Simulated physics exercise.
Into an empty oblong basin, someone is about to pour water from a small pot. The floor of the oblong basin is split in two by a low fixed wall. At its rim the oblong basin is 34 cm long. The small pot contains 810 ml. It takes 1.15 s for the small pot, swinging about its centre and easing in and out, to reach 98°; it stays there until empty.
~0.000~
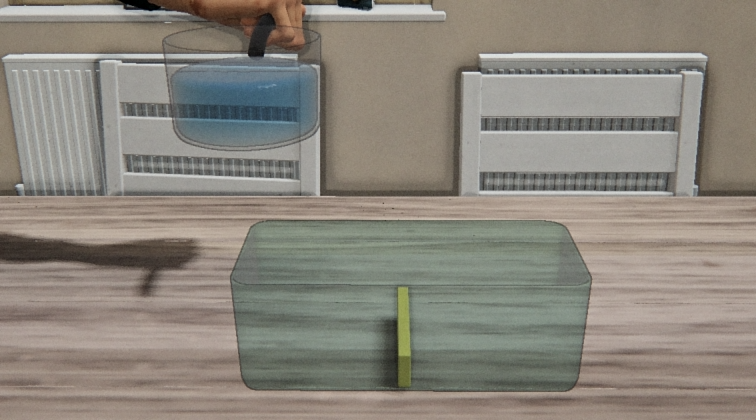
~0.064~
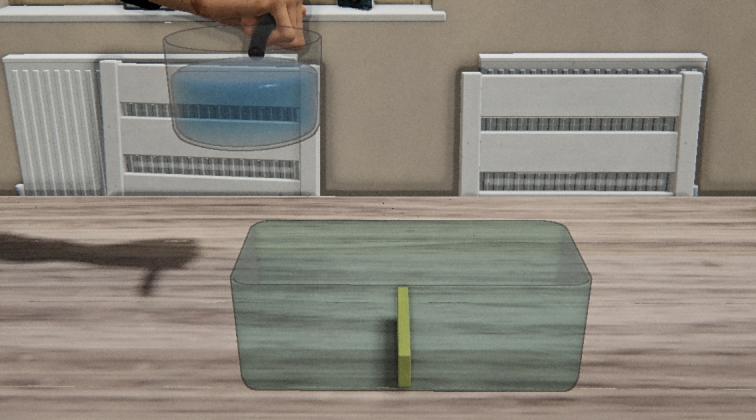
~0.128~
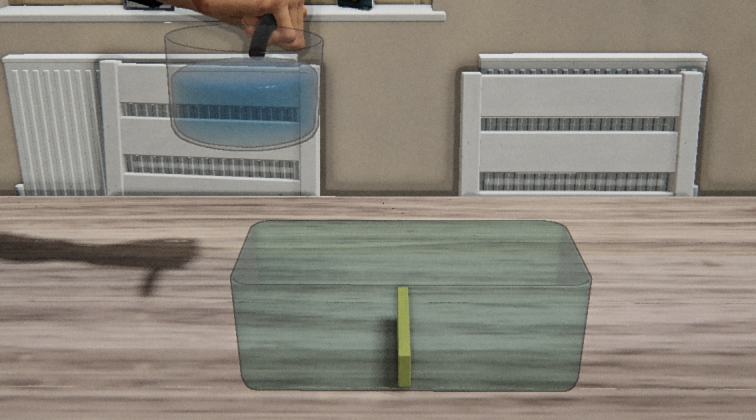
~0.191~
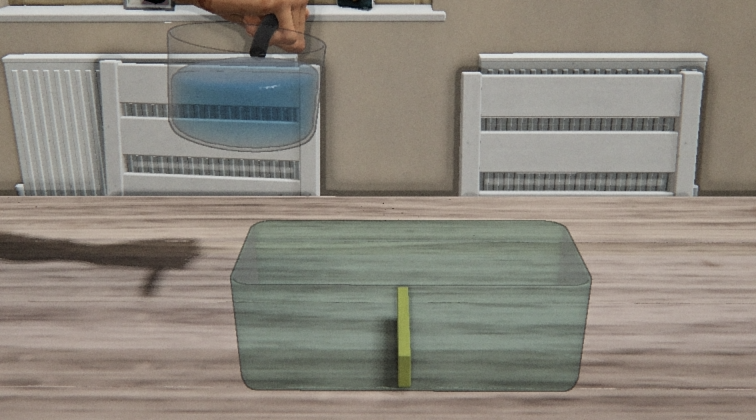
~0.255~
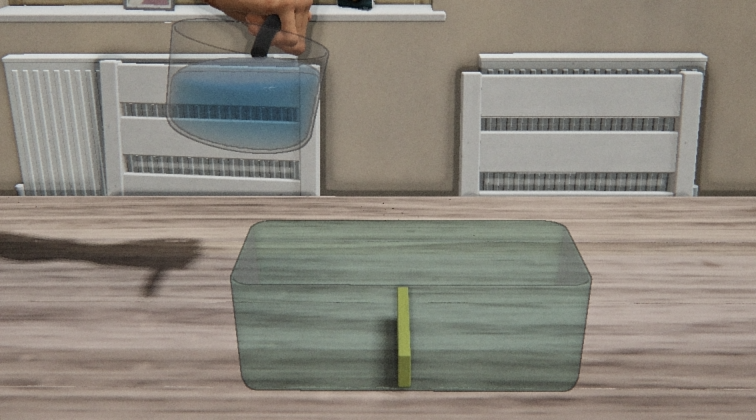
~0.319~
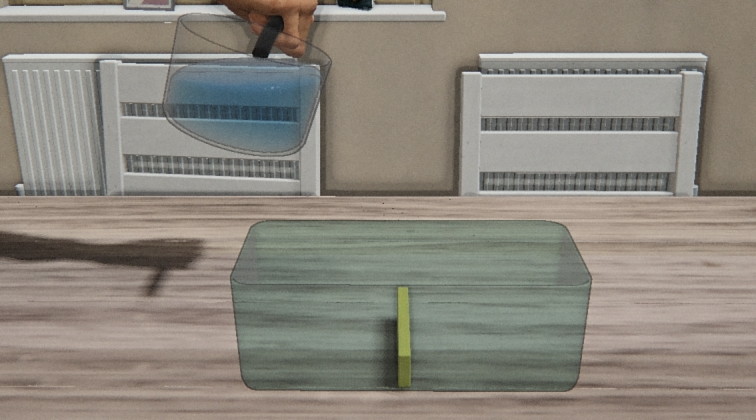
A hand slowly tilts a clear pot of blue water rightward above an empty basin.
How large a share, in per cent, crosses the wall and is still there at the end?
A share of about 47 per cent.
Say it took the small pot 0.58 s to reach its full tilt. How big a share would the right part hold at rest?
Then you'd be looking at around 30 in a hundred.
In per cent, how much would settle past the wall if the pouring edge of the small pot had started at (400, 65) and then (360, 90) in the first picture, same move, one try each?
I'd say 90 percent on the first go, 75 percent on the next.
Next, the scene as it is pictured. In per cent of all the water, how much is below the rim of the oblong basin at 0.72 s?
Estimate - around 4 in a hundred parts.
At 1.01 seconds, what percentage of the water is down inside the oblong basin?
I'd put it at roughly 62 per cent.
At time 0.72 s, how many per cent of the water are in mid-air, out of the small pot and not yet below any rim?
Estimate: About 24 % of all of it.
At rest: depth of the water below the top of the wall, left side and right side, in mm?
Left about 18 mm, right about 20 mm.
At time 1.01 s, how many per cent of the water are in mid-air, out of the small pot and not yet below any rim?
Estimated airborne part: Roughly 18 per cent.
Then, 0.72 s in, the tilt is 68° and 71 per cent is still to pour, 3 is left of the wall and 1 right of it.
Then, 1.01 s in, the tilt is 95° and 21 per cent is still to pour, 19 is left of the wall and 43 right of it.
Then, 1.32 s in, the tilt is 98° and 4 per cent is still to pour, 45 is left of the wall and 47 right of it.
Then, 1.65 s in, the tilt is 98° and 0 per cent is still to pour, 51 is left of the wall and 47 right of it.
Finally, 52 per cent lies left of the wall, 47 right of it and 1 outside.
